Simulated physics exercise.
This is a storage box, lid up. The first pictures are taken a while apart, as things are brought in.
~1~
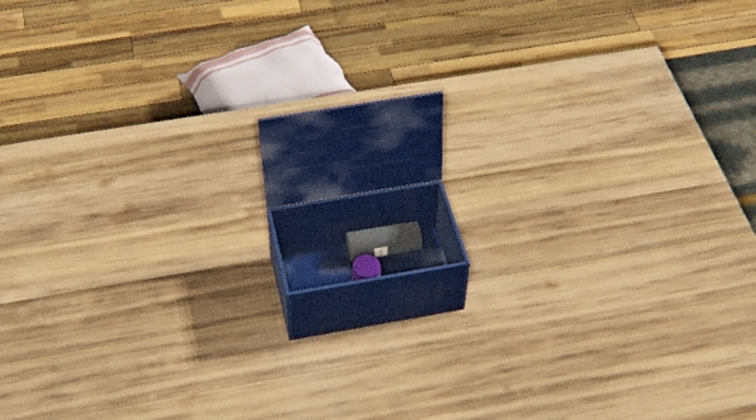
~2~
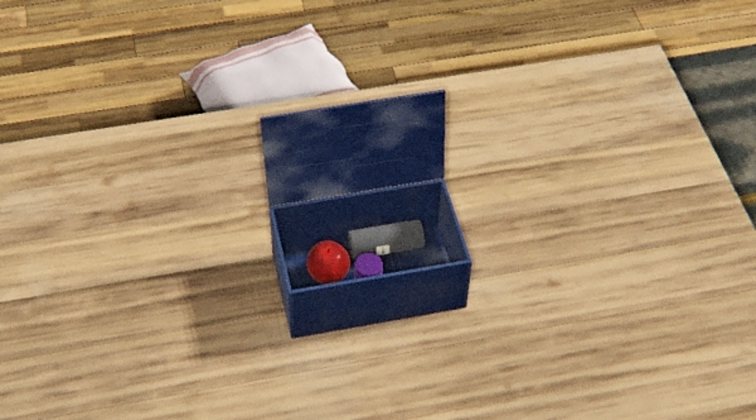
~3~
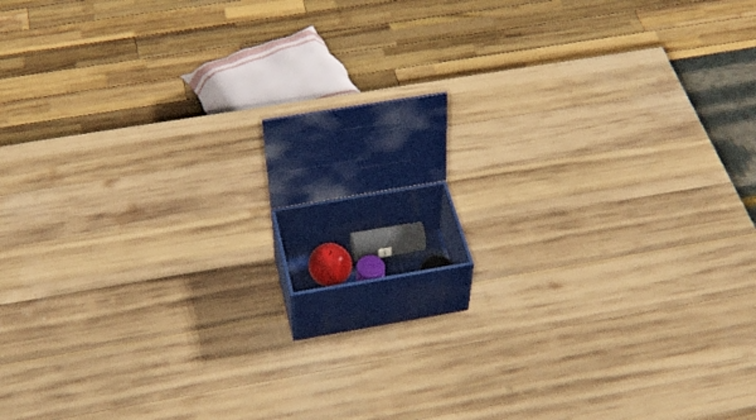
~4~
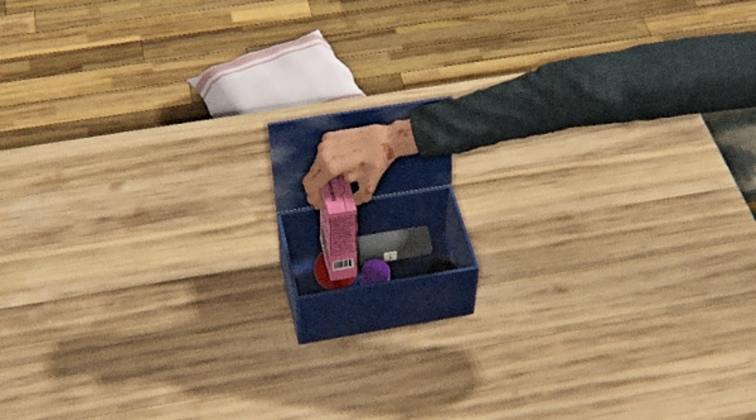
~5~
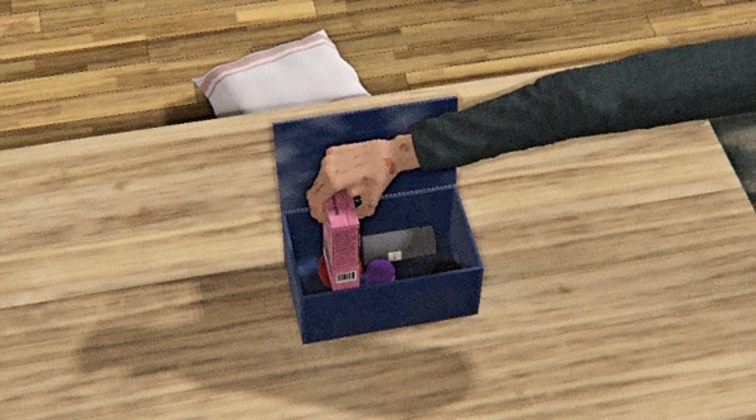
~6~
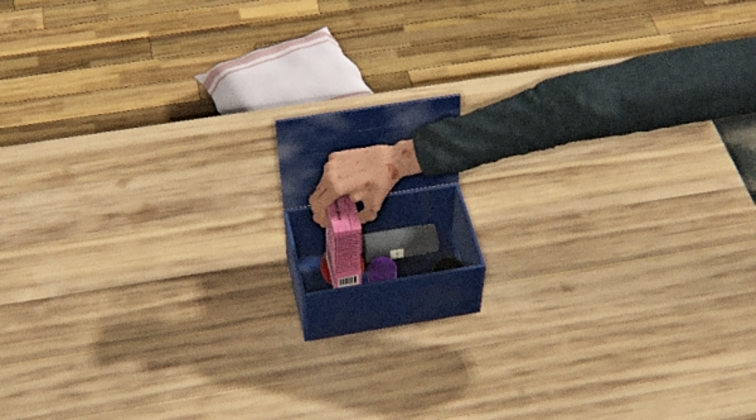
In this clip, an open blue box on a wooden table holds a grey object and a purple item, then a red apple and a dark object appear inside, and a hand lowers a pink packet into its left side.
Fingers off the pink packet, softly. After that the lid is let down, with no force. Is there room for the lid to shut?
Here the lid will not close.
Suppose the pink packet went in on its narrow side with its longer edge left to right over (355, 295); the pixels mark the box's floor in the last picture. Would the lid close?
Then it shuts flat.
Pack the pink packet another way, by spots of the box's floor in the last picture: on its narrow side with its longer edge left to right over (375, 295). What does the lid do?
Then it closes.
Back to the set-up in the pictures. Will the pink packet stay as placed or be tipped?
It ends up tilted.
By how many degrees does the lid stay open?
About 35°.
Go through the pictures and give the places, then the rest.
In the first frame, the last thing is not in view yet.
In the second frame, the last thing is not in view yet; grey shaker (386, 239).
In the third frame, the last thing is not in view yet; red apple (330, 265).
In the fourth frame, still above its spot; pink packet (338, 225); grey shaker (394, 245).
In the fifth frame, still above its spot; pink packet (341, 238).
In the sixth frame, in place under the hand; pink packet (343, 242); grey shaker (400, 243).
Then, 0.90 s past the last view, lid starting down; pink packet rocked 44° from its first pose near (342, 257); red apple displaced a little.
Then, 1.60 s past the last view, lid 60° above the rim; pink packet rocked 44° from its first pose near (343, 257); red apple displaced a little.
Then, 2.00 s past the last view, lid 34° above the rim; pink packet rocked 44° from its first pose near (343, 257); red apple displaced a little.
Then, 4.20 s past the last view, lid 35° above the rim; pink packet rocked 44° from its first pose near (343, 257); red apple displaced a little.
Finally, lid 35° above the rim; down or leaning hard in the box, pink packet; the other 4 still in place. Final places as the last picture's camera would see them, pink packet near (343, 257).
